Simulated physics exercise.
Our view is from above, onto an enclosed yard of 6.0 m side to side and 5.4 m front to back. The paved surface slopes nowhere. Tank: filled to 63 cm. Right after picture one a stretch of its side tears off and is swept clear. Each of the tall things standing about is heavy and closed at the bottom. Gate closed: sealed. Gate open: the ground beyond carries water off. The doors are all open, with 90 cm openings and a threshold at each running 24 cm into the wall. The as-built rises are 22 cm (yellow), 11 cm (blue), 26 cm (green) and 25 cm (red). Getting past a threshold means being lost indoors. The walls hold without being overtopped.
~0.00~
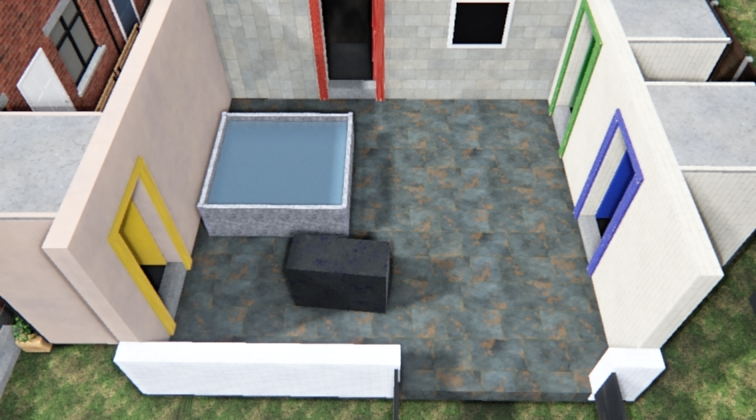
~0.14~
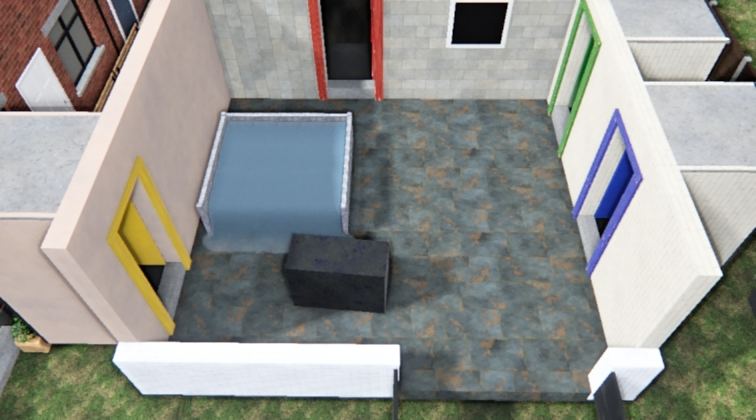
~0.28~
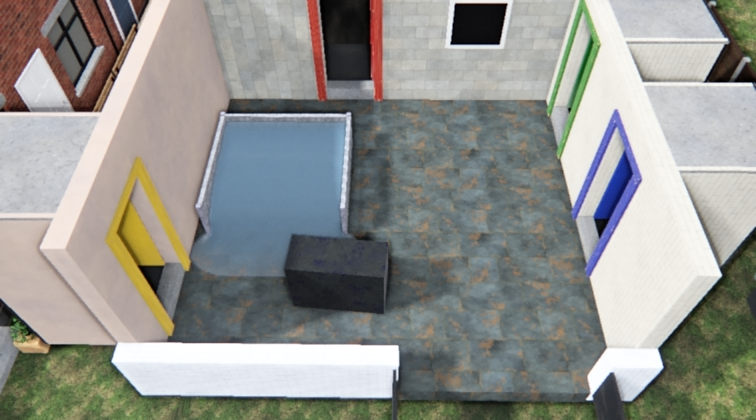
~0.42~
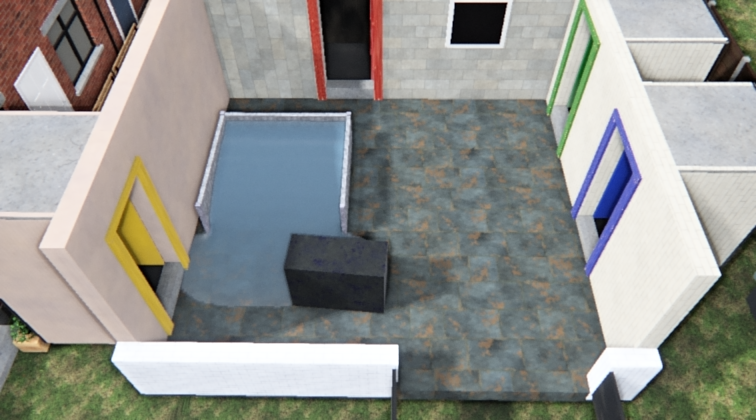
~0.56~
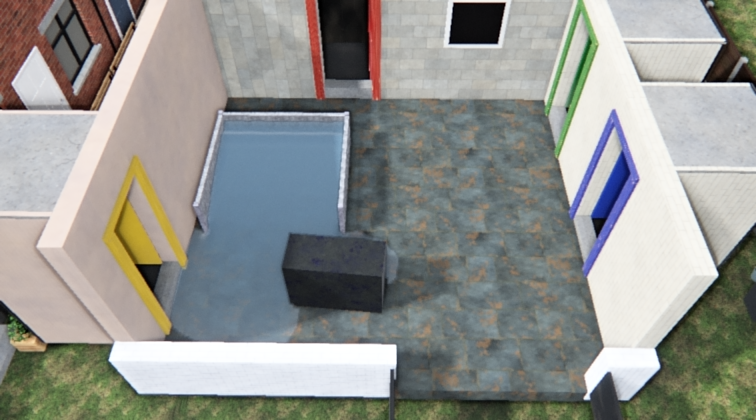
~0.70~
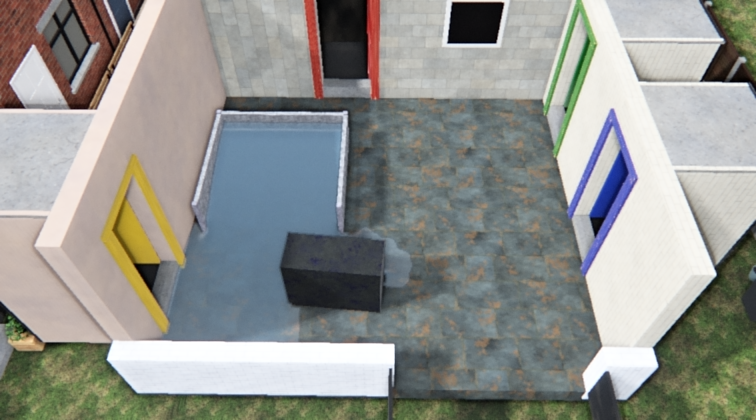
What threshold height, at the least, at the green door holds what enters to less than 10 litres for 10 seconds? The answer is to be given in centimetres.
A height of roughly 8 cm.
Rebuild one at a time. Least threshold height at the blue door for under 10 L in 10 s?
For the blue door, about 12.5 cm.
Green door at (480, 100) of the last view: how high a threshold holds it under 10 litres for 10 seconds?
It needs roughly 9.5 cm.
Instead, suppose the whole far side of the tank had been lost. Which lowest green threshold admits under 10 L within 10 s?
Then the minimum is about 21 cm.
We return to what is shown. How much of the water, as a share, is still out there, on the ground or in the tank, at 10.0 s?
I'd put it at about 82 per cent.
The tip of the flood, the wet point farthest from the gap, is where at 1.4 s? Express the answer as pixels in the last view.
Pixel close to (487, 289).
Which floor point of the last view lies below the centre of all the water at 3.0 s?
(317, 267), roughly.
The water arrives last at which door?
The red one.
After 1.4 s water covers 30 % of the floor, deepest (54 cm) near (170, 368); it has not reached the green door.
After 3.0 s water covers 65 % of the floor, deepest (28 cm) near (175, 296); it has not reached the green door.
After 10.0 s water covers 95 % of the floor, deepest (16 cm) near (226, 102); 7 cm at the green door, 0 litres in over its 26 cm threshold.
At the green door as built, the water arrived by 3.1 s and peaked near 10 cm at 8.6 s.
With a threshold of 7 cm, 14 litres would have come in within the 10 s; with 9.5 cm, 4 litres. So under 10 litres takes about 8 cm.
